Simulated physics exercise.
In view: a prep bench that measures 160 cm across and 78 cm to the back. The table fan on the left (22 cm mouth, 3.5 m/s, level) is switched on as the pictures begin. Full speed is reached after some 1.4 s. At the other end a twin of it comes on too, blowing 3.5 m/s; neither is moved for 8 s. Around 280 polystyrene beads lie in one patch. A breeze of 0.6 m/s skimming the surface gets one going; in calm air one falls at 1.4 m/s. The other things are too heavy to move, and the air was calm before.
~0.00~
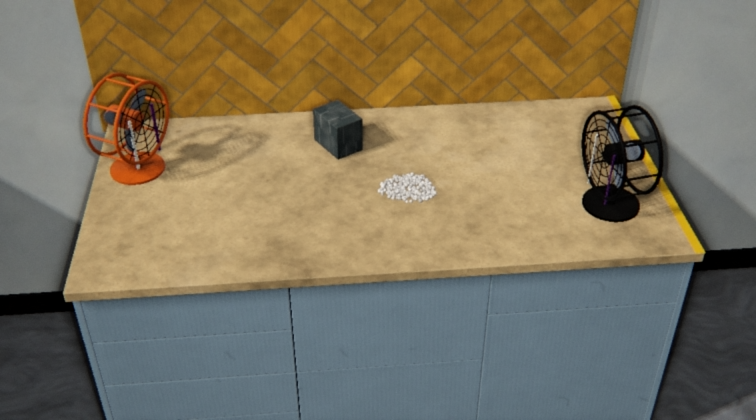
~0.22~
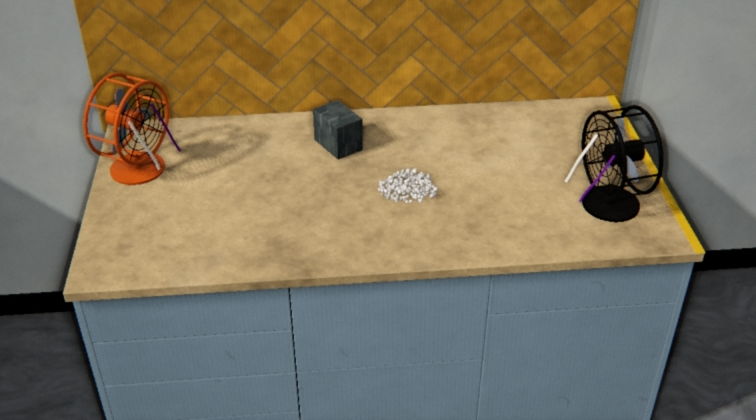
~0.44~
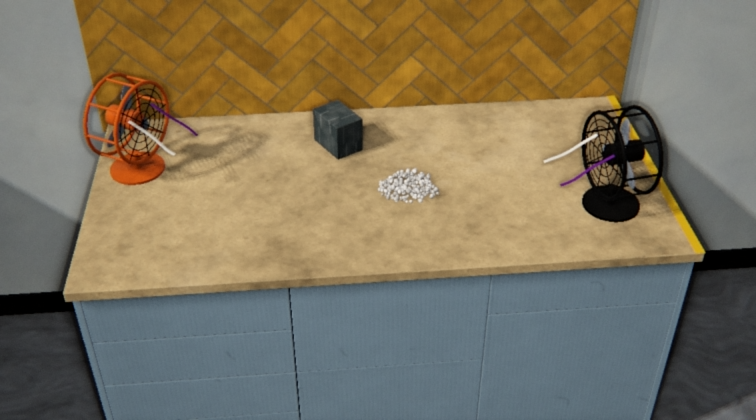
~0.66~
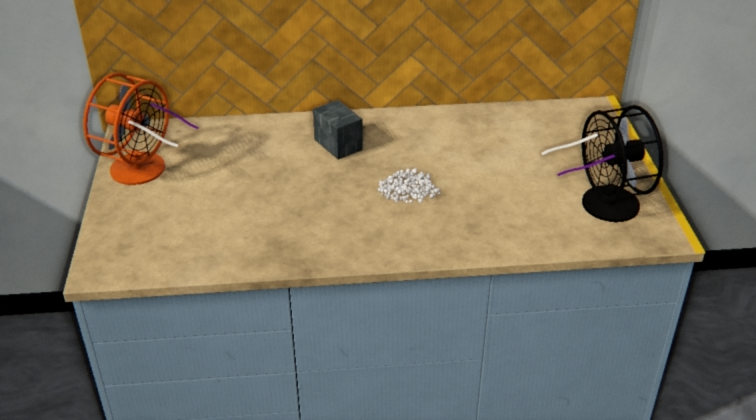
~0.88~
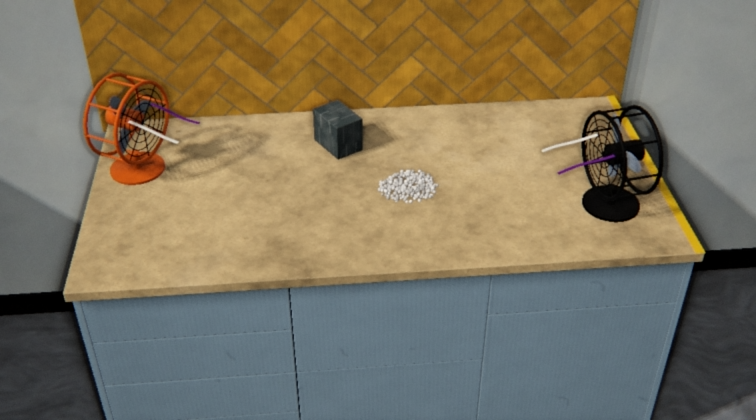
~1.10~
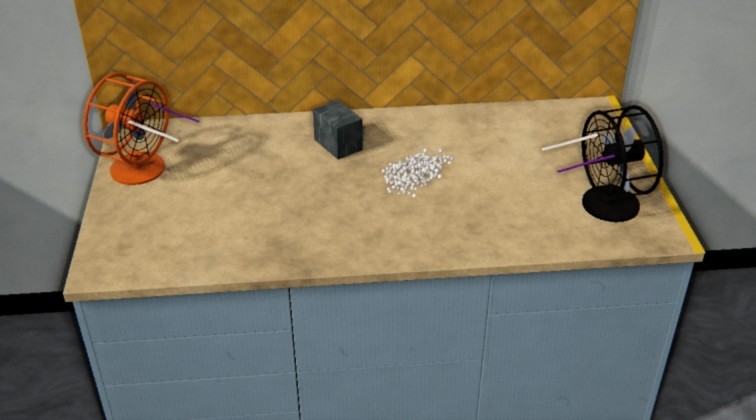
A pale tan bench top with blue-grey drawers below stands before a mustard herringbone backsplash, seen from above and in front by a still camera. An orange fan stands at the left, a black one at the right by a yellow edge, with a dark block and a patch of white beads between. Ribbons on both fans lift and stream inward, then the beads shift and spread slightly toward the back right.
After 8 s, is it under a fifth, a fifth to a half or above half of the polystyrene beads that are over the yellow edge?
The share over the yellow edge is over half.
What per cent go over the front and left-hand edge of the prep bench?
About 1 % front, 0 % left-hand.
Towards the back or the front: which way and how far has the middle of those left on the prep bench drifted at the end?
Towards the front, some 10 cm.
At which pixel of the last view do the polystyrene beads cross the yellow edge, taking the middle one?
Around (623, 111).
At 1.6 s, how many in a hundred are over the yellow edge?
About 0 %.
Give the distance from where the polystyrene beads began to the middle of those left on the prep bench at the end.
Roughly 55 cm.
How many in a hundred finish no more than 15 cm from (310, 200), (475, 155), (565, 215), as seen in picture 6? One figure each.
In turn about 0 %, 2 %, 15 %.
After 1.6 s the count stands so, 0 % are over the yellow edge; the middle of those left on the top is near (507, 120).
After 2.6 s the count stands so, 34 % are over the yellow edge; the middle of those left on the top is near (530, 133).
After 4.4 s the count stands so, 56 % are over the yellow edge; the middle of those left on the top is near (577, 136).
After 8.0 s, at the end, 73 % are over the yellow edge; the middle of those left on the top is near (605, 200).
